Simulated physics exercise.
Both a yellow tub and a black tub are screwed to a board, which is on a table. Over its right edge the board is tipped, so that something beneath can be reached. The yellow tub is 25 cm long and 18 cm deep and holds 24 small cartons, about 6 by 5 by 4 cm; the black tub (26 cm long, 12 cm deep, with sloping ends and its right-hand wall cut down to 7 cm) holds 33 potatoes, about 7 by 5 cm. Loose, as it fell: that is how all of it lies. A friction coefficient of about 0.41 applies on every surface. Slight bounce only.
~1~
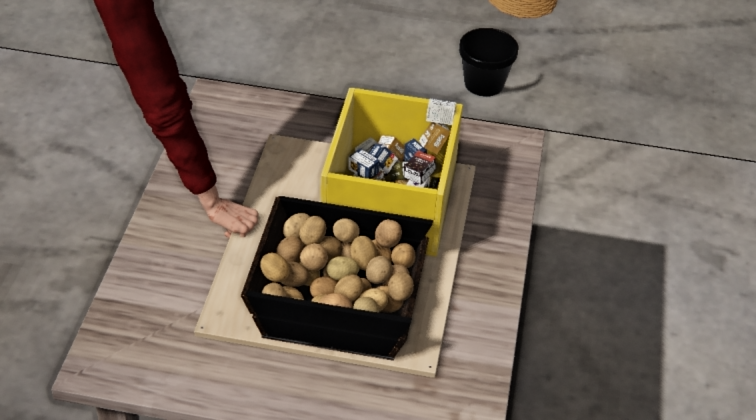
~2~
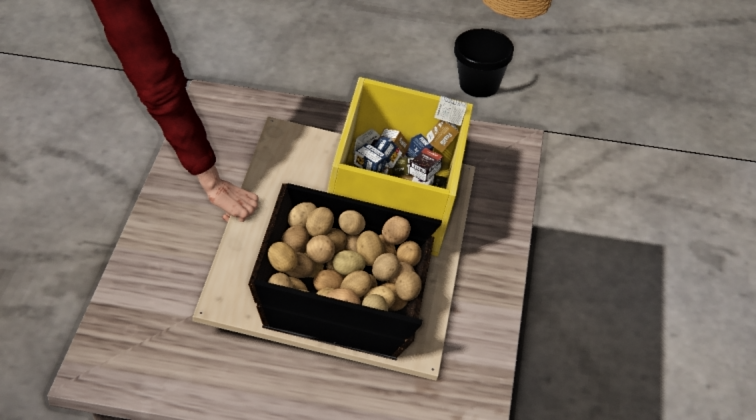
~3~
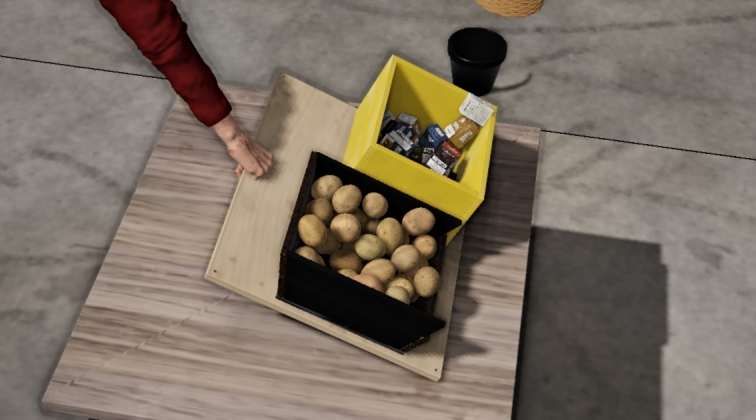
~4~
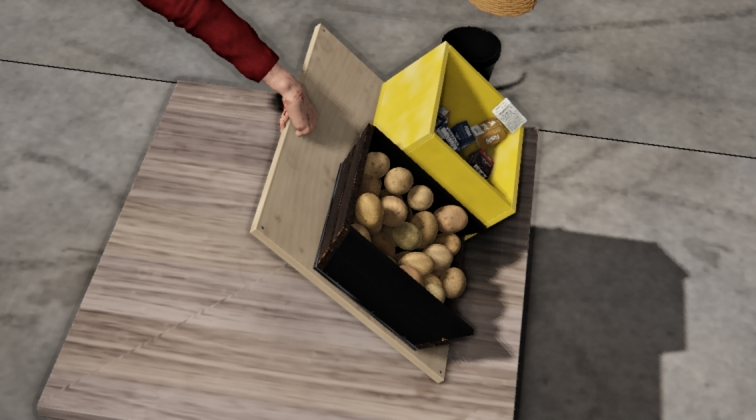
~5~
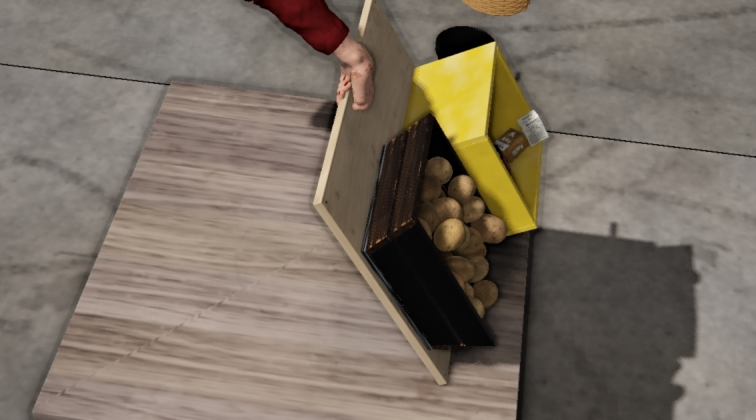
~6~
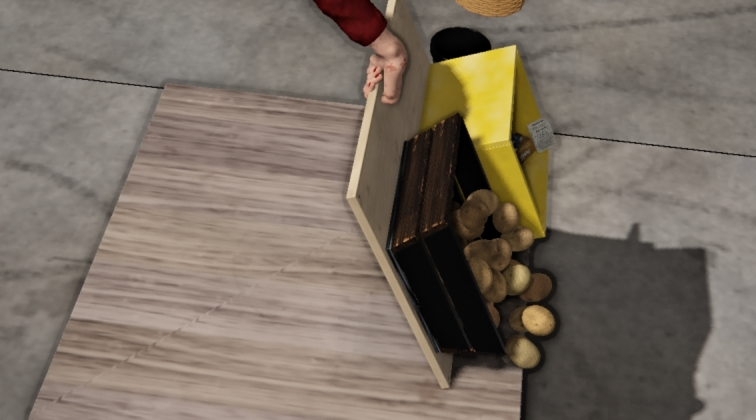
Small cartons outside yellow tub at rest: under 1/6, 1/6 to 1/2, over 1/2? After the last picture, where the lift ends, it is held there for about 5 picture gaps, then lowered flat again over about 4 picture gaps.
Under 1/6.
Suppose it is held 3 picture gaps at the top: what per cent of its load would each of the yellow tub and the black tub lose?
Then yellow tub 0, black tub 70 per cent.
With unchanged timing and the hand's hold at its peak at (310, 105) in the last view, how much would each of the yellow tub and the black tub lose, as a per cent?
In that setup the yellow tub sheds 0 per cent of its load, while the black tub sheds 40 per cent.
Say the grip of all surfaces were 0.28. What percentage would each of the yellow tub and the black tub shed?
That would cost the yellow tub 0 and the black tub 80 per cent of the load.
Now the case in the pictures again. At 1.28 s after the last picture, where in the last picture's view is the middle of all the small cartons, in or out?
Middle approx. (415, 183).
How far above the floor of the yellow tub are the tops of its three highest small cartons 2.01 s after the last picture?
Height: About 12 cm.
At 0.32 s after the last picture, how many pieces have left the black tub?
For the black tub, some 20.
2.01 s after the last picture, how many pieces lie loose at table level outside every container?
Tally: Some 5.
Then, 0.32 s after the last picture, tilt 67°; 0 of 24 out of the yellow tub and 19 of 33 out of the black tub.
Then, 0.72 s after the last picture, tilt 67°; 0 of 24 out of the yellow tub and 20 of 33 out of the black tub.
Then, 1.28 s after the last picture, tilt 7°; 0 of 24 out of the yellow tub and 20 of 33 out of the black tub.
Outcome (2.01 s after the last picture), 0 of 24 out of the yellow tub and 20 of 33 out of the black tub. Asked share, 0 of 24, 0 per cent.
